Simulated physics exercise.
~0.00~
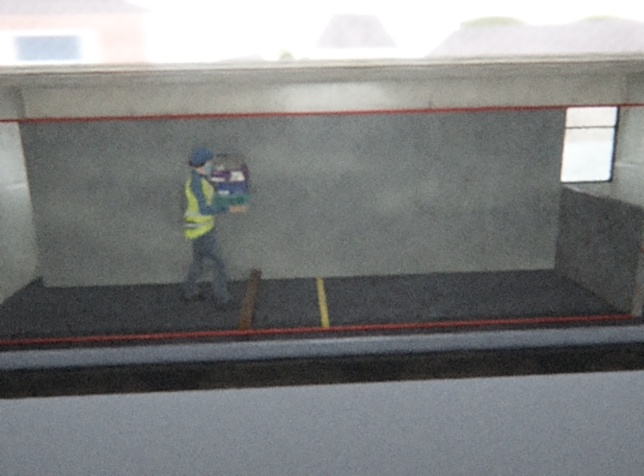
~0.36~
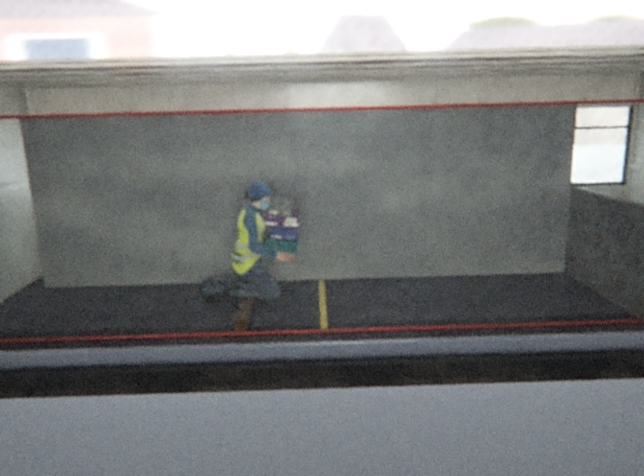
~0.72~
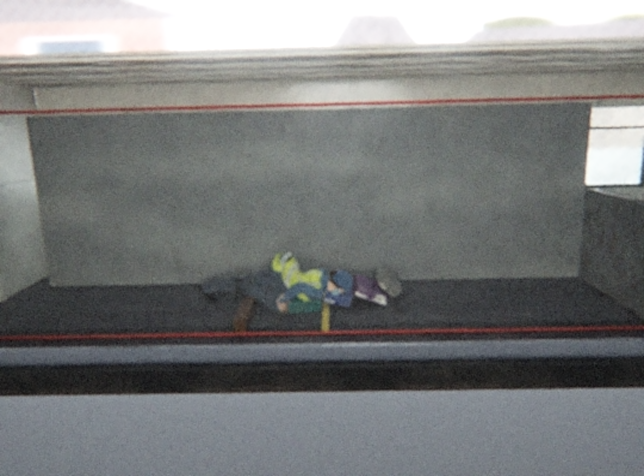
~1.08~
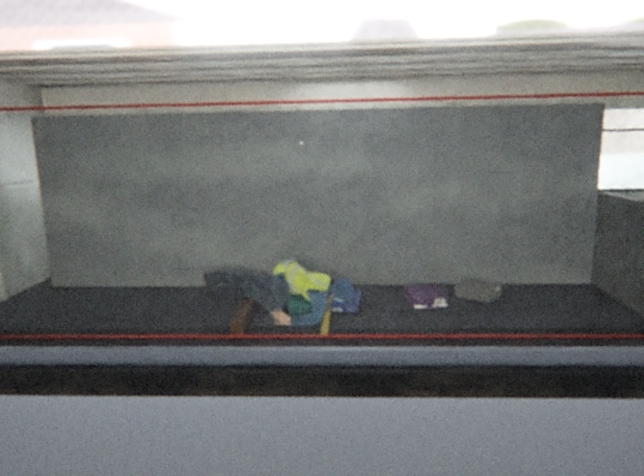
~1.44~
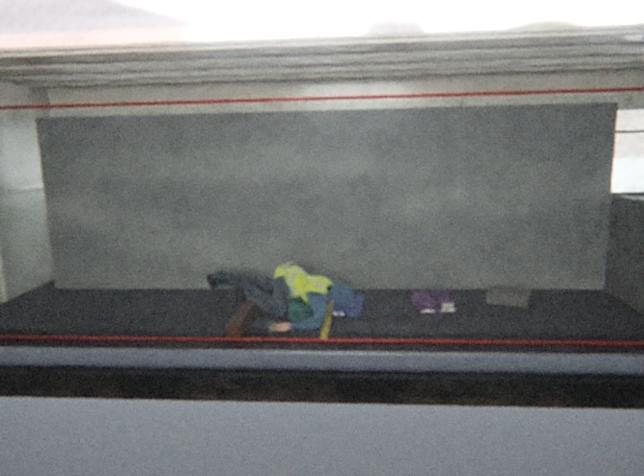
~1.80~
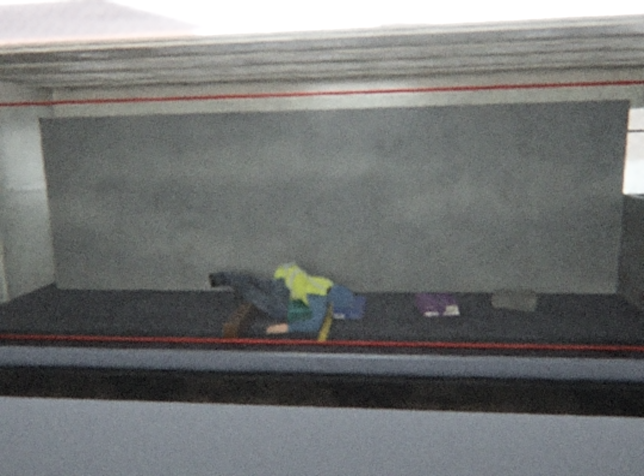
A courier carrying boxes pitches forward over a rail, scattering them rightward, and lies still.
